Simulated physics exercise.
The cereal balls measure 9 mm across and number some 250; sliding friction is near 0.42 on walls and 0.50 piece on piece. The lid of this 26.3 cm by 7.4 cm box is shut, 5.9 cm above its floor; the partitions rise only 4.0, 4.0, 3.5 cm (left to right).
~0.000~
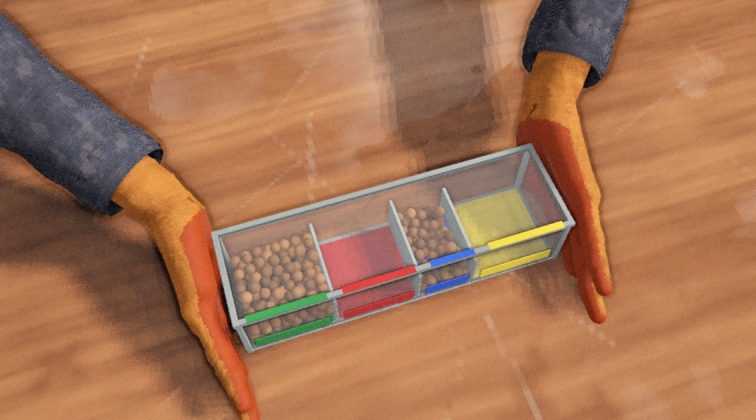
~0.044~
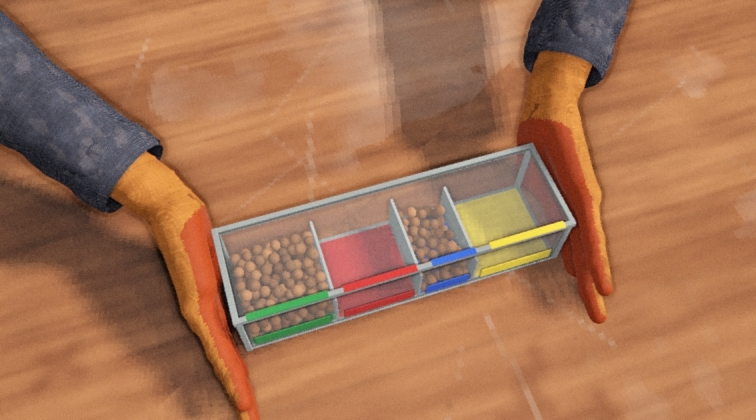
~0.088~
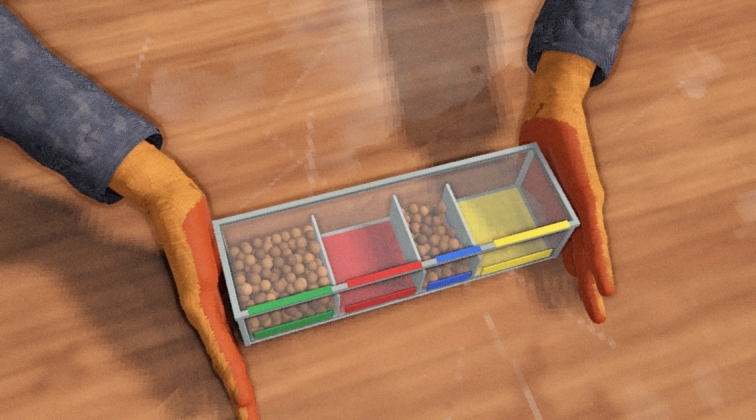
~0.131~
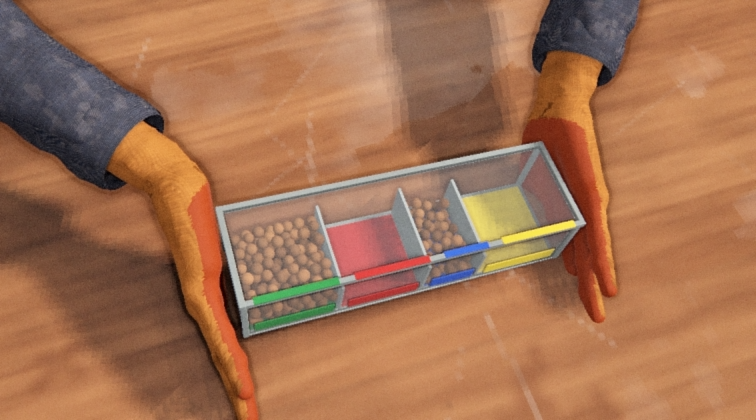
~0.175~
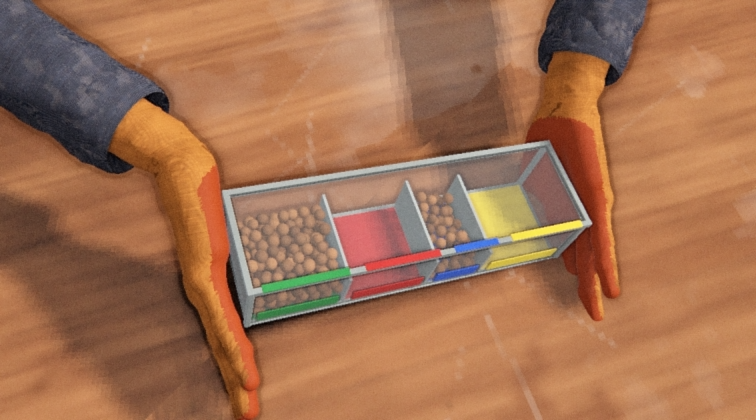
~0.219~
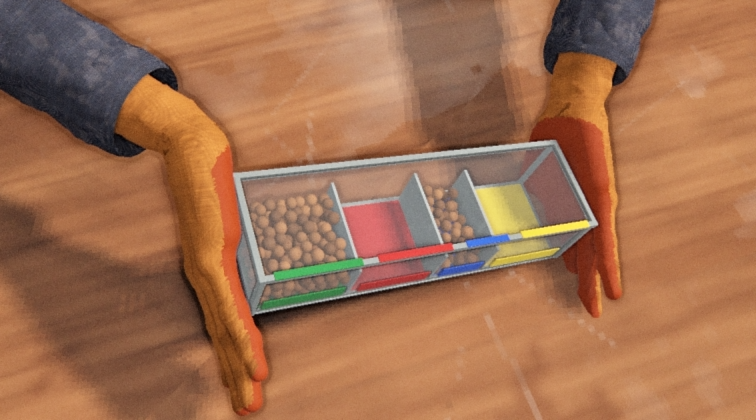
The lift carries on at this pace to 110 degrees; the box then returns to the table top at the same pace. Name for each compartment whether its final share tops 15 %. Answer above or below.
Red compartment: Below; blue compartment: Below; green compartment: Above; yellow compartment: Above.
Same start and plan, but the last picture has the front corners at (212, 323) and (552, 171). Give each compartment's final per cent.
Red 0; blue 10; green 90; yellow 0.
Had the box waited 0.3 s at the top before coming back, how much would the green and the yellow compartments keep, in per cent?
Then: Green 30; yellow 55.
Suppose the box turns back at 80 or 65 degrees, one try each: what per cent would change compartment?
Some 25 and 15 per cent.
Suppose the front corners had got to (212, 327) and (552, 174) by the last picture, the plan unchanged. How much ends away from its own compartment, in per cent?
In that case some 20 per cent.
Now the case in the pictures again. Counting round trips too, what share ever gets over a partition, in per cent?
Some 55 per cent.
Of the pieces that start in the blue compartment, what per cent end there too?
About 30 per cent.
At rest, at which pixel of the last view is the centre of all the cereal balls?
At about (469, 247).
After 1.14 s, tilt 110 degrees; red 5 %, blue 25 %, green 55 %, yellow 20 %.
After 1.76 s, tilt 49 degrees; red 5 %, blue 10 %, green 35 %, yellow 50 %.
Then, at 2.42 s, tilt 0 degrees; red 5 %, blue 10 %, green 35 %, yellow 50 %.
At rest (3.2 s), red 5 %, blue 10 %, green 35 %, yellow 50 %.
